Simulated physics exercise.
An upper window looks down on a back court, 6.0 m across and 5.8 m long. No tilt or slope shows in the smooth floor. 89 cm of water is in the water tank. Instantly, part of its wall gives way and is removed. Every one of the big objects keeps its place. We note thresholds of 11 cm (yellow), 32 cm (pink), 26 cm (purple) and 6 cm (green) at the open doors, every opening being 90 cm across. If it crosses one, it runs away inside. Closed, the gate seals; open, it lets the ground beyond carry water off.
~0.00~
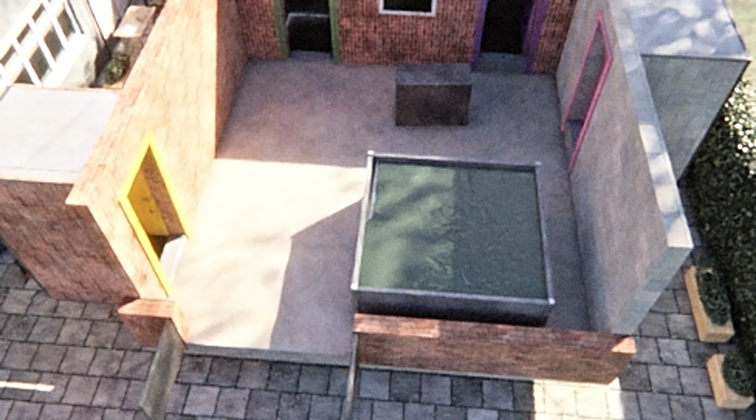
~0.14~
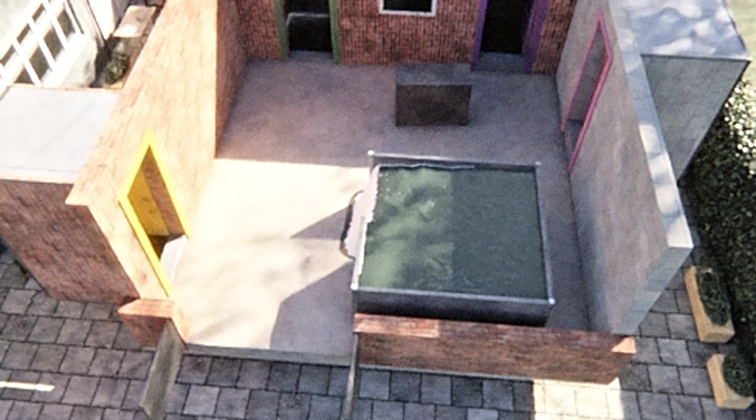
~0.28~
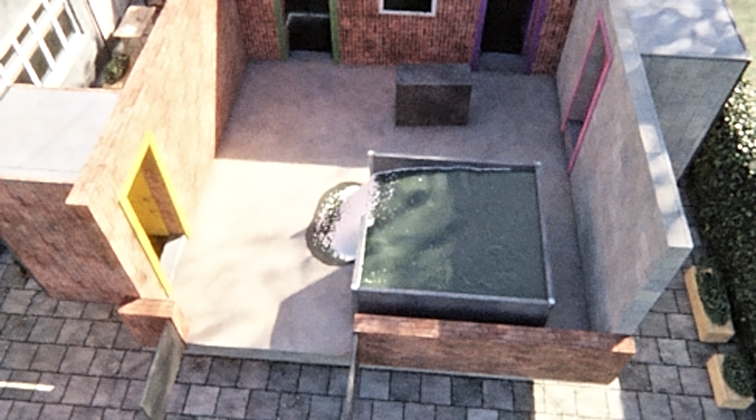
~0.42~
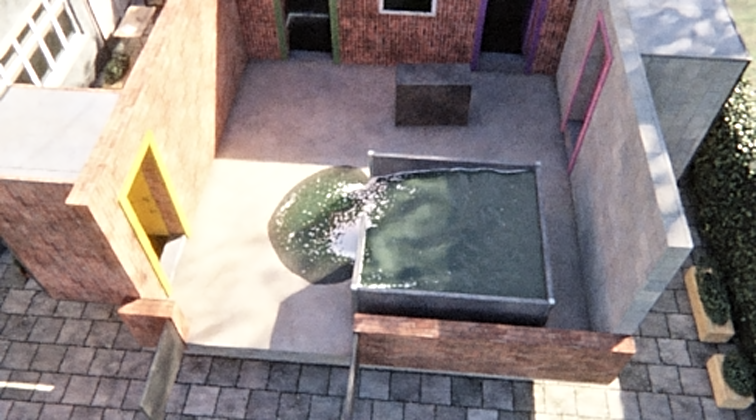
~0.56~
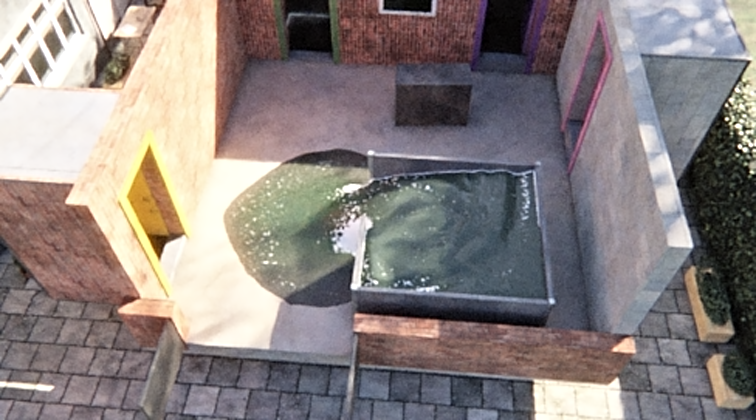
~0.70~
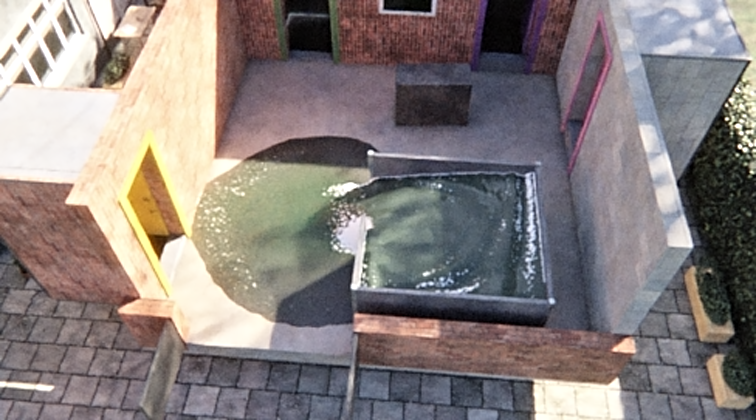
Greenish water burst through the left side of a full tank in a brick-walled courtyard, splashing white at the gap, then fanned out in a widening rounded pool across the floor toward the yellow-framed doorway.
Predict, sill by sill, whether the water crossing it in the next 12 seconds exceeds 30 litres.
My prediction: At the yellow door it is above 30 litres; at the pink door it is 30 litres or less; at the purple door it is 30 litres or less; at the green door it is above 30 litres.
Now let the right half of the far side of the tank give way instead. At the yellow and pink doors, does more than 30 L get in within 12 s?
With respect to that limit, yellow ends up inside it, pink ends up inside it.
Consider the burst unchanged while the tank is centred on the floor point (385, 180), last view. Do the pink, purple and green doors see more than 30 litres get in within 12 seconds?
With respect to that limit, pink ends up inside it, purple ends up inside it, green ends up outside it.
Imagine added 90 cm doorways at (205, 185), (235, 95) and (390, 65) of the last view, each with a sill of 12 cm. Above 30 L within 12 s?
Note, doorways in listed order: Goes beyond, goes beyond, stays short.
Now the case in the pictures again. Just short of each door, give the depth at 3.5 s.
Readings (cm): Yellow = 26; pink = 0; purple = 0; green = 22.
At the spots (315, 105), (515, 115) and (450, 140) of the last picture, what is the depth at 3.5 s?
4, 0, 0 cm.
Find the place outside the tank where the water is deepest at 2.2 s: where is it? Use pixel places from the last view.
That would be near pixel (246, 65).
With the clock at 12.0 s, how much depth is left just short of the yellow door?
Some 11.0 centimetres of depth.
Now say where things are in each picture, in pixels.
The first frame shows still water, 89 cm deep, in the water tank at (452, 225).
In the second frame, the front is at a hidden place, 0.6 m from the gap at (370, 210); 0.3 m2 of floor is under water; 89 cm left at the back of the water tank.
In the third frame, water pours out at (370, 213) and has run 0.9 m, to (311, 238); typically 14 cm deep outside, 89 cm at the water tank's back.
In the fourth frame, water pours out at (370, 214) and has run 1.5 m, to (273, 229); typically 10 cm deep outside, 89 cm at the water tank's back.
In the fifth frame, the front is at (233, 208), 2.2 m from the gap at (370, 214); 4.7 m2 of floor is under water; 87 cm left at the back of the water tank.
In the sixth frame, water pours out at (370, 214) and has run 2.8 m, to (204, 191); typically 5 cm deep outside, 79 cm at the water tank's back.
After 1.4 s water covers 40 % of the floor and is deepest (48 cm) near (358, 213); yellow door 30 cm at the sill, 37 L in, pink door not reached, purple door not reached, green door not reached.
After 2.2 s water covers 45 % of the floor and is deepest (59 cm) near (246, 65); yellow door 33 cm at the sill, 144 L in, pink door not reached, purple door not reached, green door 13 cm at the sill, 0 L in.
After 3.5 s water covers 60 % of the floor and is deepest (36 cm) near (246, 65); yellow door 26 cm at the sill, 281 L in, pink door not reached, purple door not reached, green door 22 cm at the sill, 94 L in.
After 7.0 s water covers 95 % of the floor and is deepest (24 cm) near (547, 75); yellow door 17 cm at the sill, 416 L in, pink door 8 cm at the sill, 0 L in, purple door 12 cm at the sill, 0 L in, green door 15 cm at the sill, 315 L in.
After 12.0 s water covers 95 % of the floor and is deepest (18 cm) near (551, 199); yellow door 11 cm at the sill, 435 L in, pink door 8 cm at the sill, 0 L in, purple door 10 cm at the sill, 0 L in, green door 10 cm at the sill, 419 L in.
